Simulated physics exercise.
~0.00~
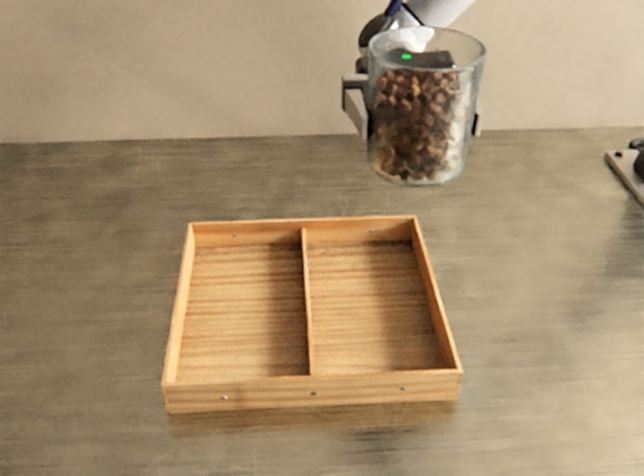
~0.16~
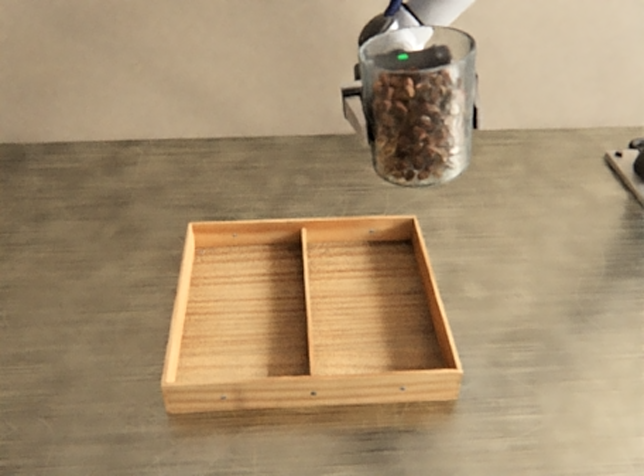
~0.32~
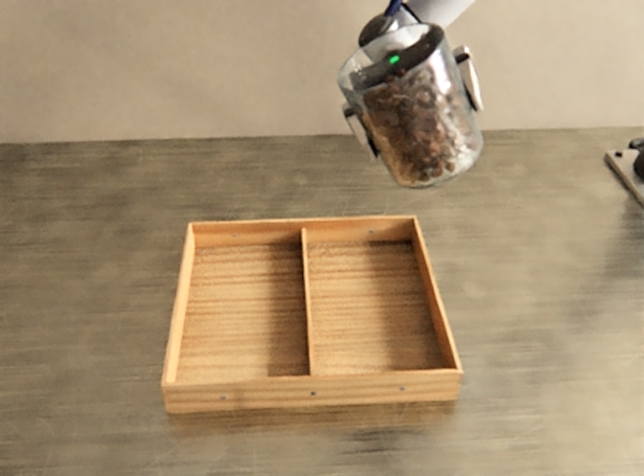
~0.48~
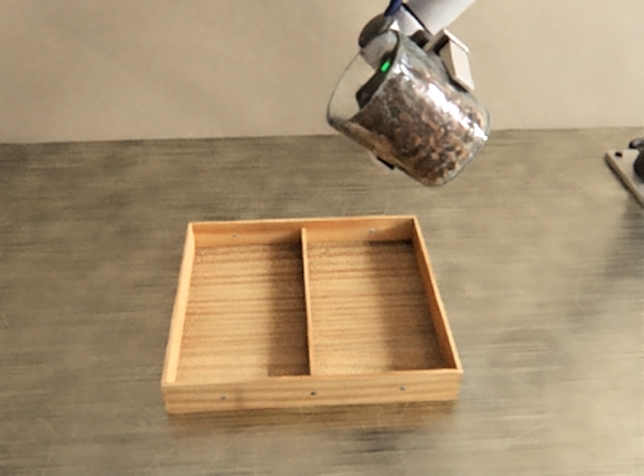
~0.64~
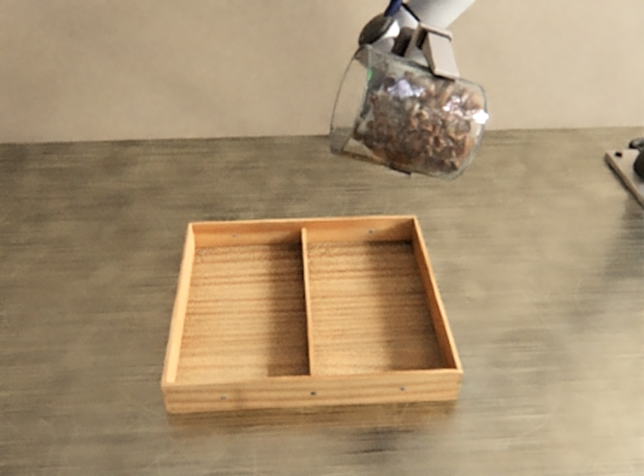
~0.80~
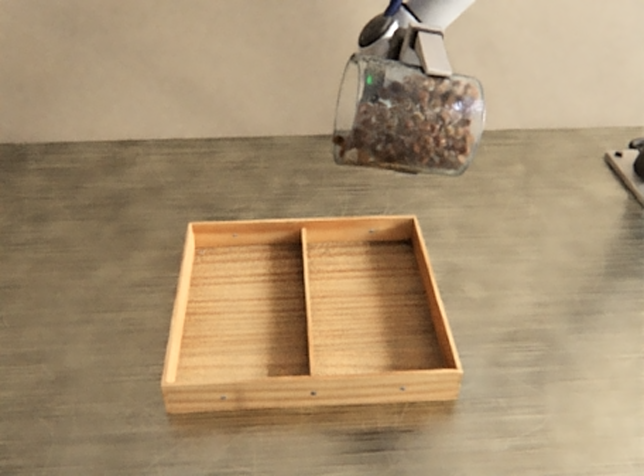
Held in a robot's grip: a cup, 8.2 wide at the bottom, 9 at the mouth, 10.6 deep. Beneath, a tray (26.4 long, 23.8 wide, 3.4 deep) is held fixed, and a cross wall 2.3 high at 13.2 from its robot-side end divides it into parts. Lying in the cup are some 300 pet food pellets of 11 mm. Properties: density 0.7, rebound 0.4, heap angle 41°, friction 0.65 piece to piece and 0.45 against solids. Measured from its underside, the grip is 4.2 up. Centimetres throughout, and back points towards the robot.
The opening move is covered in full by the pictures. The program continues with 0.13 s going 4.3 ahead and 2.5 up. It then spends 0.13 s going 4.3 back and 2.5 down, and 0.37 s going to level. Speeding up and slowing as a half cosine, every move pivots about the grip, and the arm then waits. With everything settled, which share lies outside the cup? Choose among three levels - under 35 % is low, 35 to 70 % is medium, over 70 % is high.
The level is medium.
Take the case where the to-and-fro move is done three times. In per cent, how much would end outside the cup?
That change gives some 80 percent.
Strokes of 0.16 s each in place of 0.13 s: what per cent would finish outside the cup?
Then about 20 per cent.
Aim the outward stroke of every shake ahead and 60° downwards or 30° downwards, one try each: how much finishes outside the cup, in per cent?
Result: Approx. 5 % and 10 %, one try each.
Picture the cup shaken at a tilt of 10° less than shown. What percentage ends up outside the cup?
Roughly 25 percent.
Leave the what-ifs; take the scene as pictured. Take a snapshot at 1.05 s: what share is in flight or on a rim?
About 24 %.
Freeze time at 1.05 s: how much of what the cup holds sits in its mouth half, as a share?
Some 85 percent is in that half.
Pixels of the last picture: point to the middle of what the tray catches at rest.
I'd put it at roughly (245, 309).
After 1.05 s, tilted 79° forward, highest piece 25 above the table; 226 in the cup, 70 in flight or on a rim.
After 1.30 s, tilted 21° forward, highest piece 28 above the table; 156 in the cup, 127 in the far-side part, 9 in the robot-side part, 4 in flight or on a rim.
After 1.63 s, level, highest piece 24 above the table; 156 in the cup, 131 in the far-side part, 9 in the robot-side part.
After 2.68 s, level, highest piece 24 above the table; 156 in the cup, 131 in the far-side part, 9 in the robot-side part.
In the end, 156 in the cup, 131 in the far-side part, 9 in the robot-side part. That is 47 % outside the cup.
